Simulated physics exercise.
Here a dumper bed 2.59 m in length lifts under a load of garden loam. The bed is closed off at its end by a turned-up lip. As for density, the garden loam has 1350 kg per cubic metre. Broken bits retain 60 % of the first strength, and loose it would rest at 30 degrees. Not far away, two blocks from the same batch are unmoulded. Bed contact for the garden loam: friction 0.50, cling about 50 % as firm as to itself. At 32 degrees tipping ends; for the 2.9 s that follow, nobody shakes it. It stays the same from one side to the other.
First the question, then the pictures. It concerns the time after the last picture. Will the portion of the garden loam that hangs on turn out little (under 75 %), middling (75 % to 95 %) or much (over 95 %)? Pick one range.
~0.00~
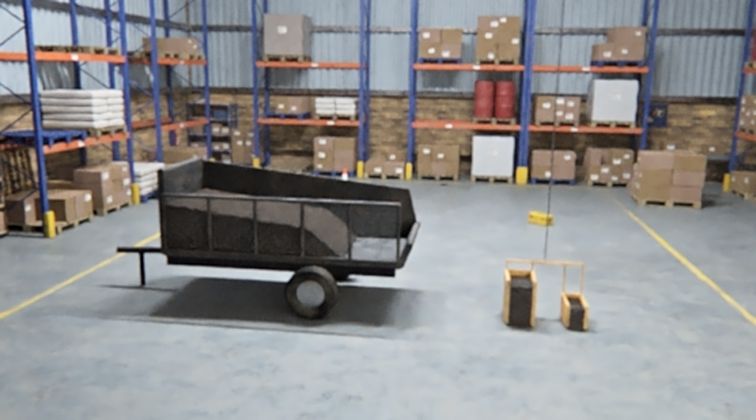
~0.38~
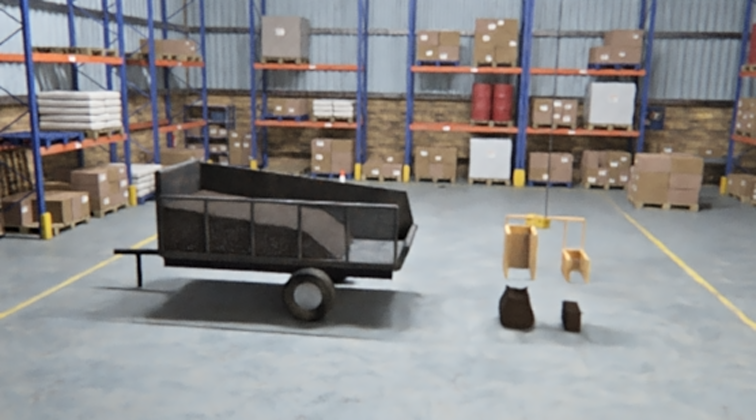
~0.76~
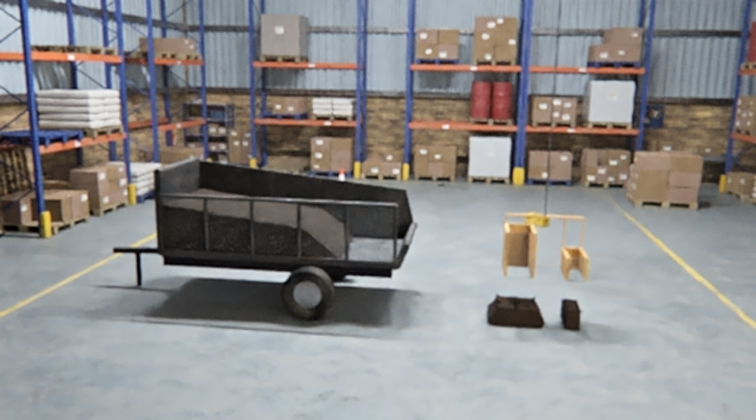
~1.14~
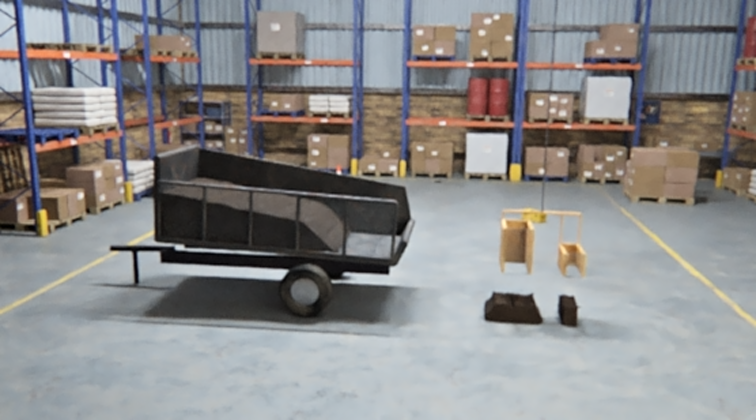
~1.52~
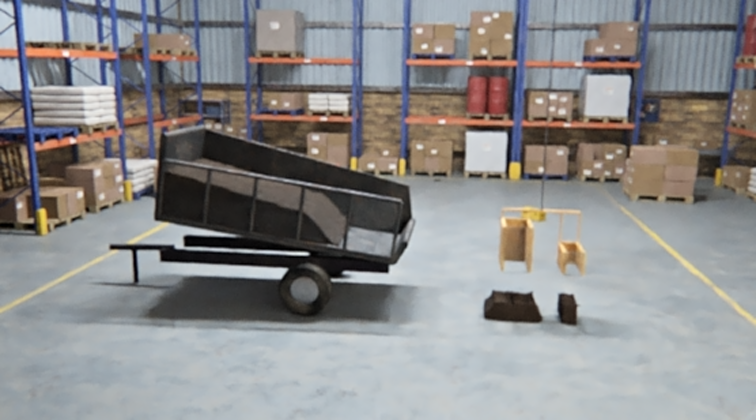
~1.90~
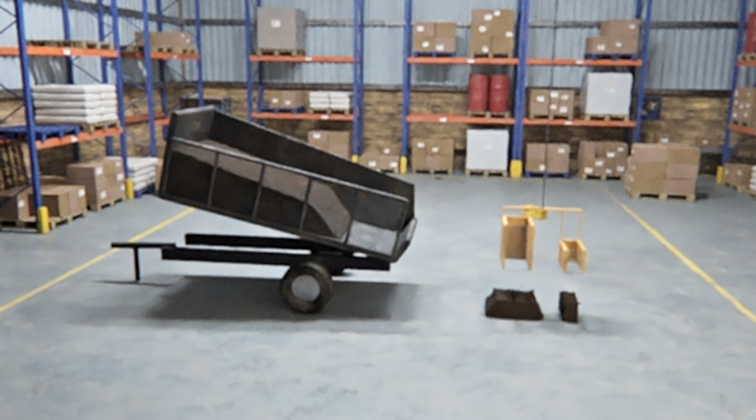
It will turn out middling.
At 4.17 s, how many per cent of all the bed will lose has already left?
0 per cent.
By 2.58 s, the tilt is 22 degrees and 100 % is on the bed.
By 3.37 s, the tilt is 32 degrees and 100 % is on the bed.
By 4.17 s, the tilt is 32 degrees and 100 % is on the bed.
By 4.96 s, the tilt is 32 degrees and 90 % is on the bed.
By 6.43 s, at the end, the tilt is 32 degrees and 86 % is on the bed.
